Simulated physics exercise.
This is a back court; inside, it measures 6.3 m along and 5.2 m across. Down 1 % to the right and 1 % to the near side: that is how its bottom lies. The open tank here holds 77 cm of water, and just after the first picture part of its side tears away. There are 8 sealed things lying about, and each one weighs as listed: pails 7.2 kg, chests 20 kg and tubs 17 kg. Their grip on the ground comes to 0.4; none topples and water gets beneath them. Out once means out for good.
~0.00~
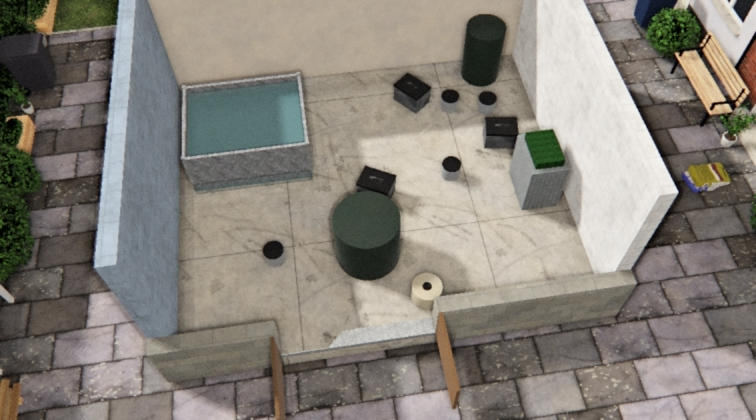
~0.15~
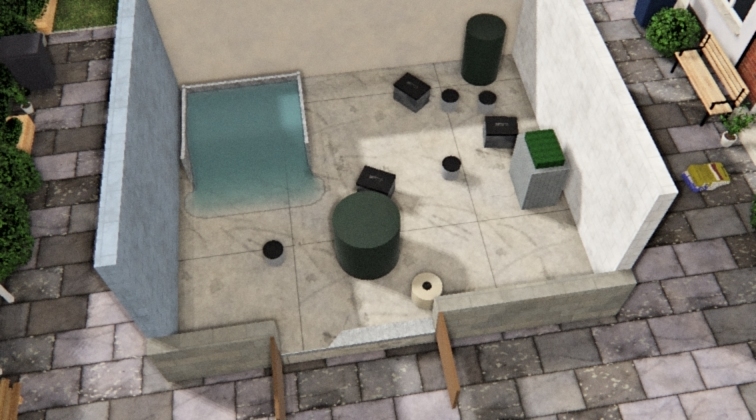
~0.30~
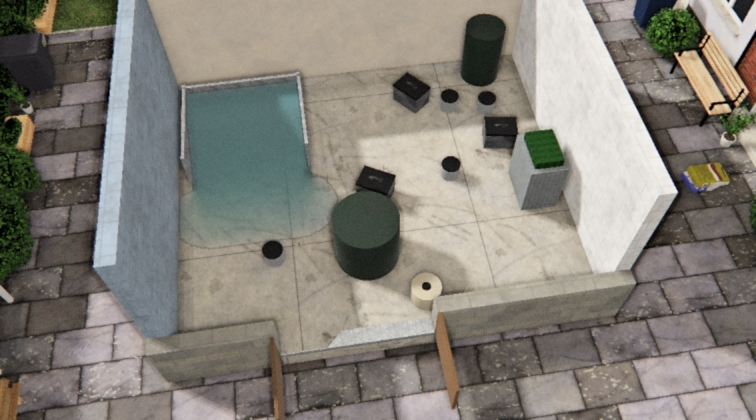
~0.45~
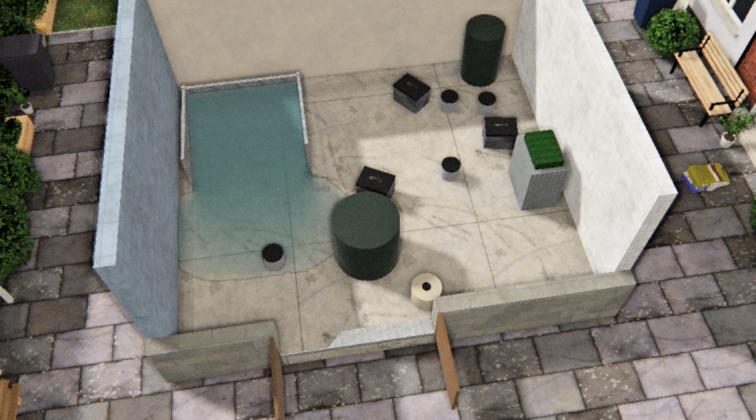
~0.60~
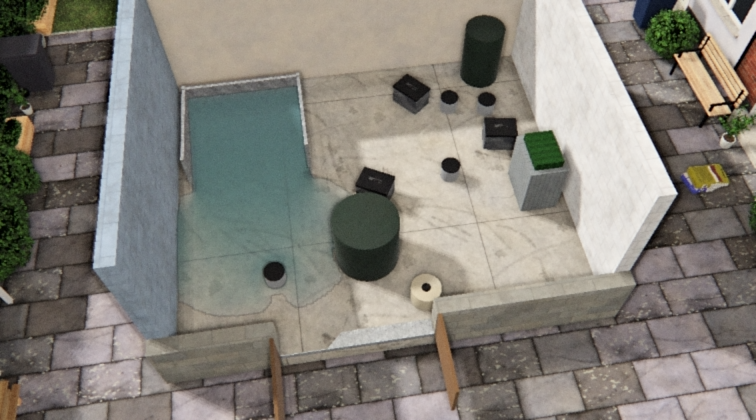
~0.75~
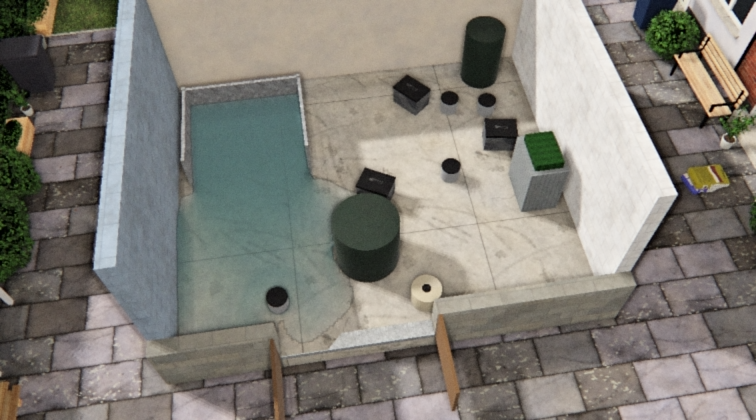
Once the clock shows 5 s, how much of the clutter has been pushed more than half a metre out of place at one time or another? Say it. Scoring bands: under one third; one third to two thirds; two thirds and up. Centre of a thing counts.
Most likely the fraction ends up short of a third, I'd say.
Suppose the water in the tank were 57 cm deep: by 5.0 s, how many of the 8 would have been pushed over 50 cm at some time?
It would come to 1 of them.
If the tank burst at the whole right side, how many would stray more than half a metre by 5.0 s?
Then 7 of them would.
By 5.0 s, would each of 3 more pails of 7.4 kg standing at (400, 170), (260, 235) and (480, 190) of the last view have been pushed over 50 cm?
One after another they come out inside the limit, above it, inside the limit.
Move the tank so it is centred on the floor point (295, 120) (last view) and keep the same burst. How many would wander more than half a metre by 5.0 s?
Result: 2 of them.
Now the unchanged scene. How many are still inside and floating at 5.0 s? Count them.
The count is 0.
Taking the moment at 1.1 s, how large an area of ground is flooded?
Close to 11.5 m2, I'd say.
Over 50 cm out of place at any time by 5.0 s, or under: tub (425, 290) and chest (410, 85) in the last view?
Result, in order: Above the line; below the line.
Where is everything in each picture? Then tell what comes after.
In the first picture, a pail at (273, 249) rests on the ground; a pail at (450, 96) rests on the ground; water covers 2.9 m2; 0 of 8 have shifted.
In the second picture, a pail at (273, 249) rests on the ground; a pail at (450, 95) rests on the ground; 4.2 m2 under water; 0 of 8 have shifted.
In the third picture, a pail at (272, 249) rests on the ground; a pail at (450, 95), on the bottom; water covers 5.7 m2; 0 of 8 have shifted.
In the fourth picture, a pail at (272, 252), on the bottom, 5 cm from its start; a pail at (450, 96) rests on the ground; 7.2 m2 under water; 0 of 8 have shifted.
In the fifth picture, a pail at (274, 271), on the bottom, 36 cm from its start; a pail at (449, 97) rests on the ground; water covers 8.7 m2; 1 of 8 have shifted.
In the sixth picture, a pail at (277, 296), on the bottom, 77 cm from its start; a pail at (450, 97), on the bottom; 10.2 m2 under water; 1 of 8 have shifted.
After 1.1 s 1 of 8 are over 50 cm from their spots; 0 afloat.
After 2.2 s 1 of 8 are over 50 cm from their spots; 0 afloat.
After 3.5 s 1 of 8 are over 50 cm from their spots; 0 afloat.
After 5.0 s 2 of 8 are over 50 cm from their spots, and 2 have been at some point; 0 afloat.
